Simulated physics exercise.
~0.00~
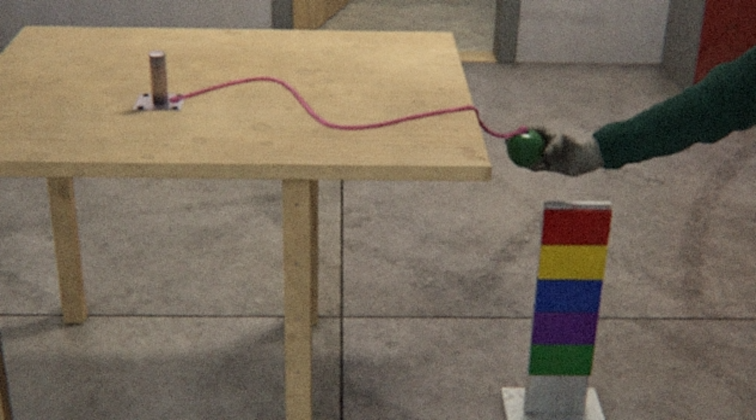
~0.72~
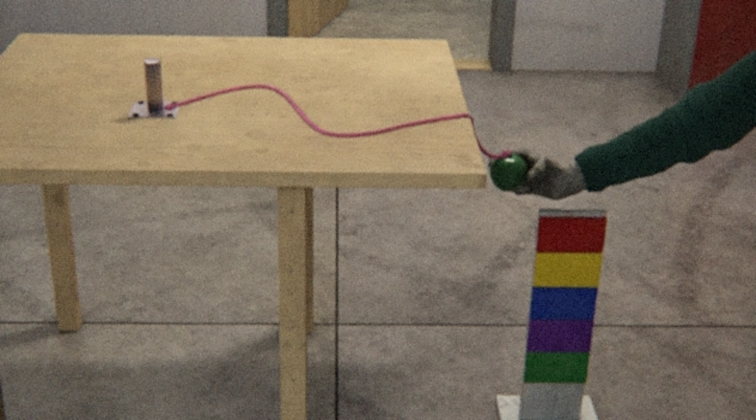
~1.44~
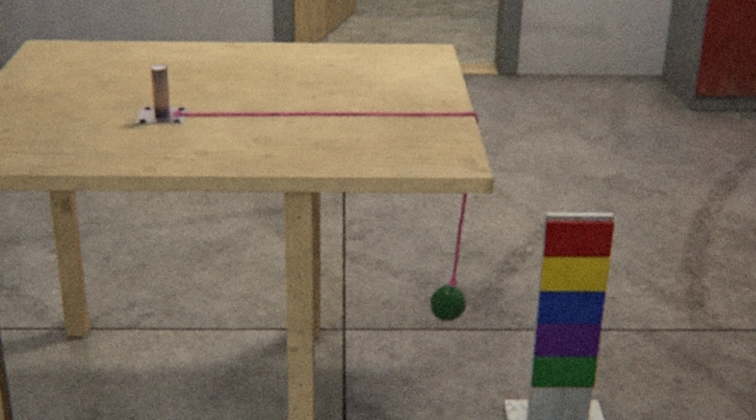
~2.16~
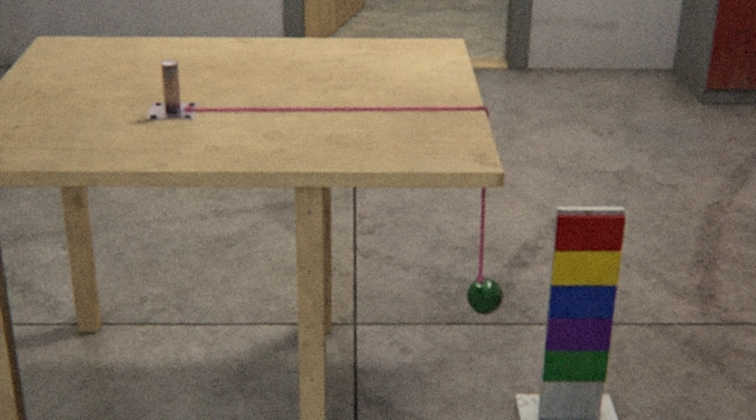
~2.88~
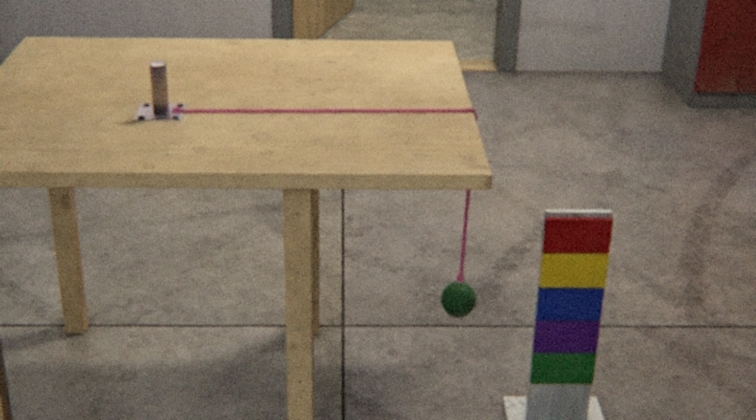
In a room with a grey concrete floor, a slightly swaying view looks across a pale wooden workbench toward a doorway. A pink cord runs from a small metal post on the bench to a round green object, held by a gloved hand in a green sleeve just past the right edge. Beside it stands an upright scale with red, yellow, blue, purple and green bands from top to bottom. The hand lowers the object slightly left, then lets go and withdraws. The object drops, the cord pulls straight, and it swings gently right, then left, ending level with the blue band.
